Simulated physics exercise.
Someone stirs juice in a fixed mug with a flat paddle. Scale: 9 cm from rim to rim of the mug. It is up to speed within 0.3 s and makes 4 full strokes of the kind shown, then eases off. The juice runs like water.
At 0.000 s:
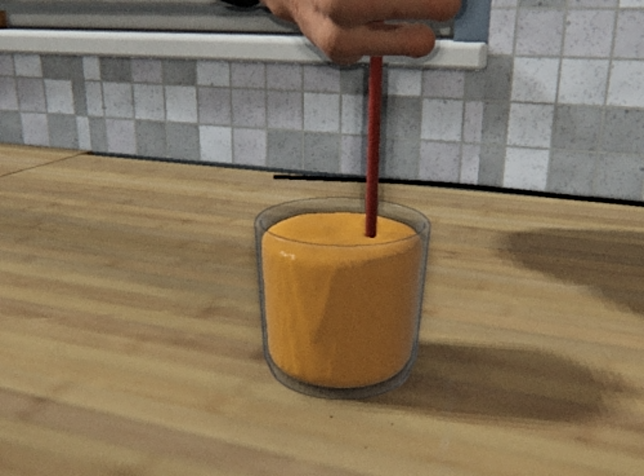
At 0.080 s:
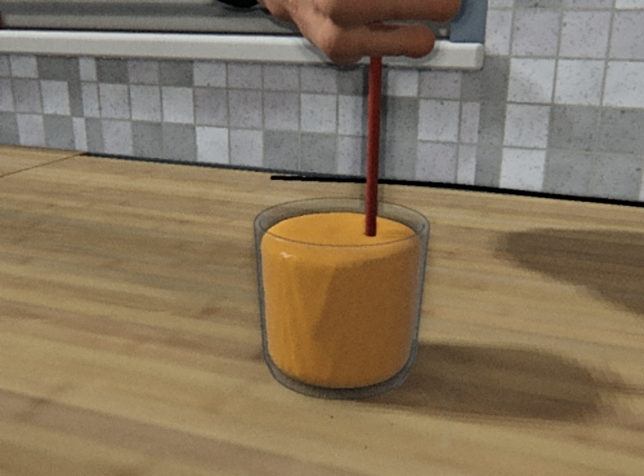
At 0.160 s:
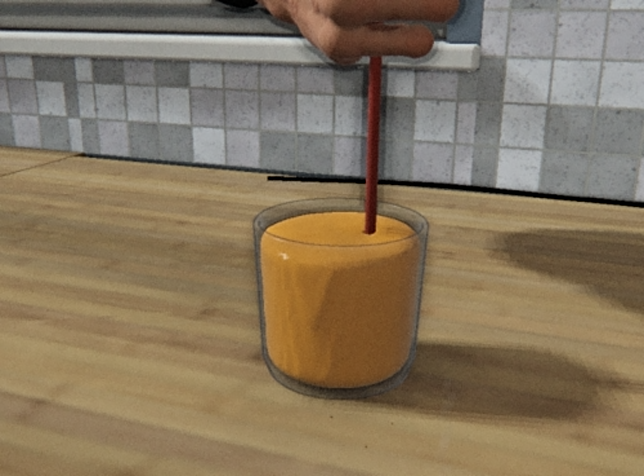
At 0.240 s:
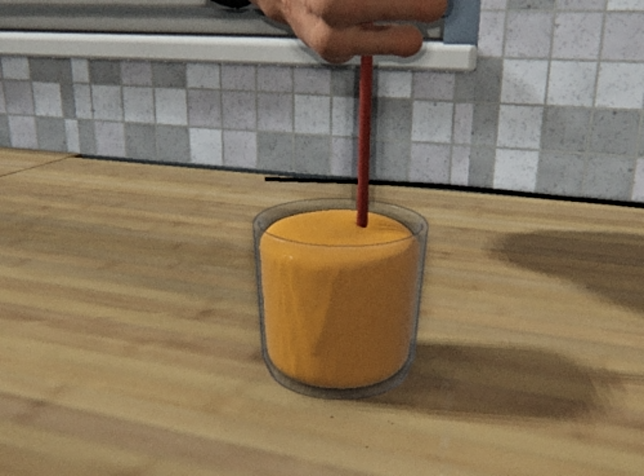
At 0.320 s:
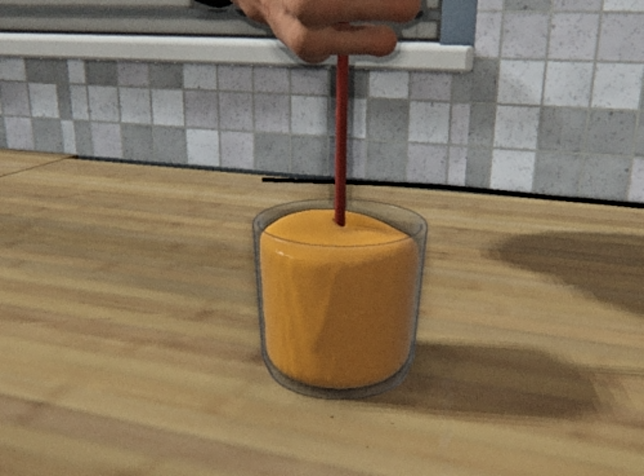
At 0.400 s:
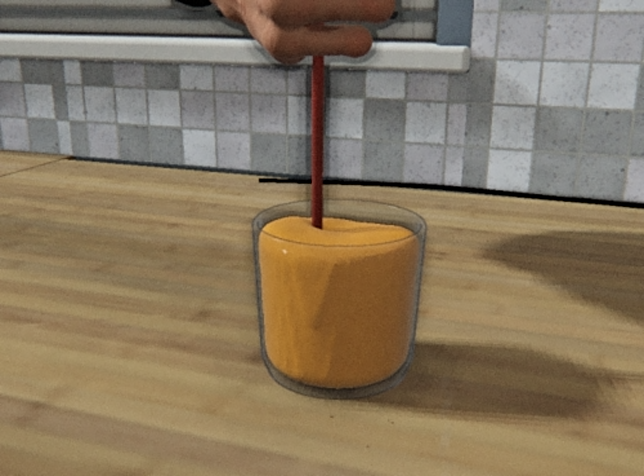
A hand moves a red stick leftward through orange juice in a clear glass.
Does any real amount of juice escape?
The mug holds.
By 0.96 s 0 ml is over the rim.
By 1.53 s 0 ml is over the rim.
By 2.10 s 0 ml is over the rim.
By 2.66 s 0 ml is over the rim.
At rest 0 ml is over the rim.
